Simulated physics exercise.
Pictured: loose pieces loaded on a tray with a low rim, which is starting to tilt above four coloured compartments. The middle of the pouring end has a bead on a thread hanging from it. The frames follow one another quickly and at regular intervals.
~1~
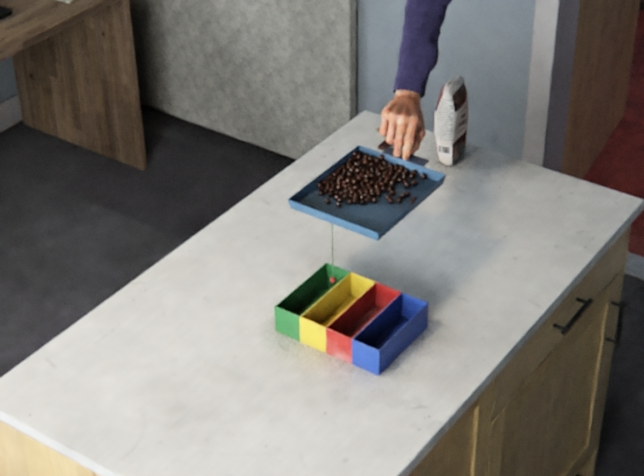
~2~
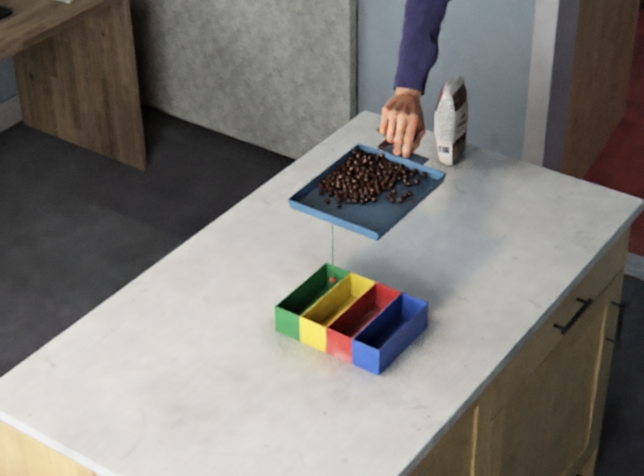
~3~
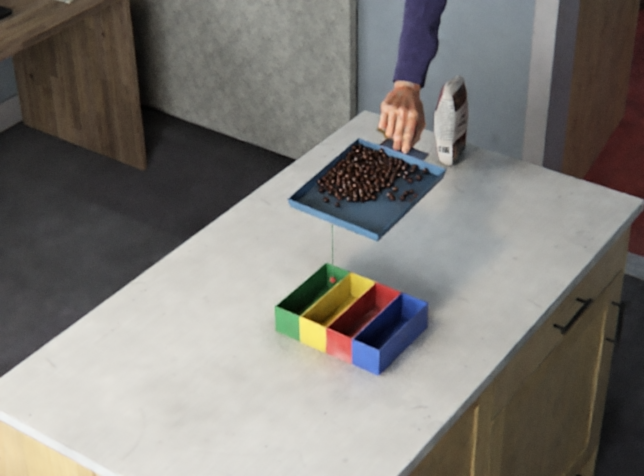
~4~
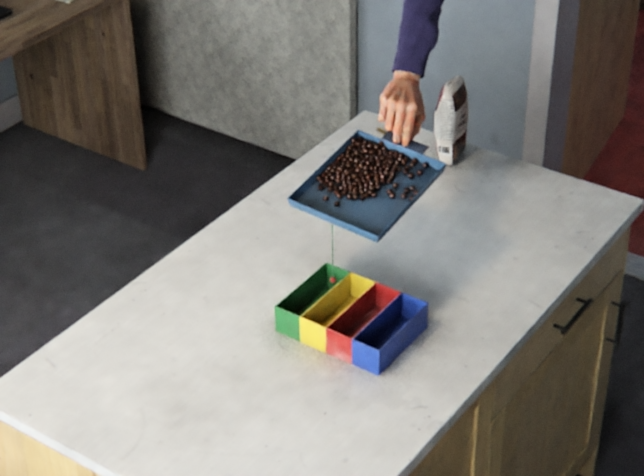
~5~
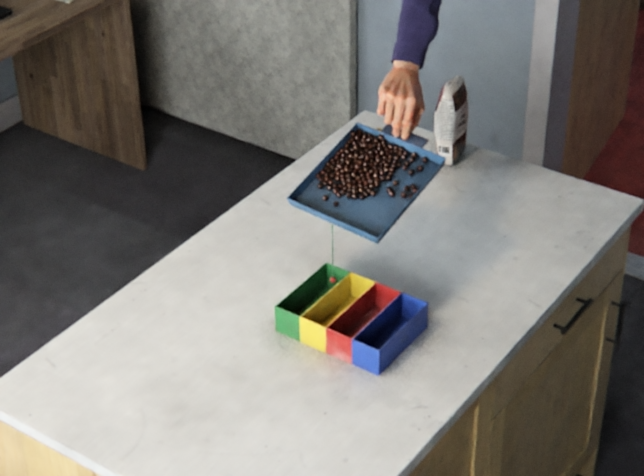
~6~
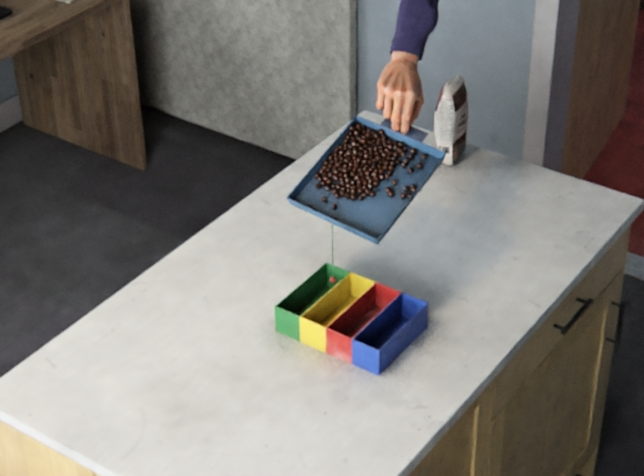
A blue tray heaped with dark brown chocolate balls, gripped at its far edge by a hand in a purple sleeve, starts level and gradually tilts toward its near right corner as the balls shift slightly. Below it, green, yellow, red and blue compartments sit left to right on a pale countertop, with a bag behind. The steady view looks down across the room.
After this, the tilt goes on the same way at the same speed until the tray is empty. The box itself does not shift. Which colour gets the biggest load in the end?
The red cell gets the biggest load.
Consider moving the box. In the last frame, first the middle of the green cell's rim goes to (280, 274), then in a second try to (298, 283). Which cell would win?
Going by the two tries in order: The blue cell, then the cell in blue.
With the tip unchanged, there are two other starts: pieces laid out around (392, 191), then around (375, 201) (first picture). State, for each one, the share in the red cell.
Around 60 in a hundred the first time, around 60 in a hundred the second.
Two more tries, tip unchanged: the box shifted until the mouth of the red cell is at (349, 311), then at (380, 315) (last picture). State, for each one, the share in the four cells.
First case 90 in a hundred, second case 90 in a hundred.
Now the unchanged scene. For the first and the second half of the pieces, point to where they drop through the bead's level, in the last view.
Roughly at (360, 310) first, and then at (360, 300).
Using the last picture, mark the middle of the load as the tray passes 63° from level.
Look about (355, 226) in the last picture.
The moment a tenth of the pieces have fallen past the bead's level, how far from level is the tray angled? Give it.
Roughly 60°.
Shortly afterwards, tray tipped steeply; the bulk on the tray; a little in the red cell; a little in the blue cell; only a few in the yellow cell; only a few in the green cell; a little falling or outside the box.
Next, tray tipped past a quarter turn; a little on the tray; near a third in the red cell; a little in the blue cell; a little in the yellow cell; only a few in the green cell; near a quarter falling or outside the box.
Some moments later, tray tipped past a quarter turn; near half in the red cell; near a quarter in the yellow cell; near a quarter in the blue cell; only a few in the green cell; a little falling or outside the box.
In the end, tray tipped past a quarter turn; near half in the red cell; near a quarter in the yellow cell; near a quarter in the blue cell; only a few in the green cell; a little outside the box.
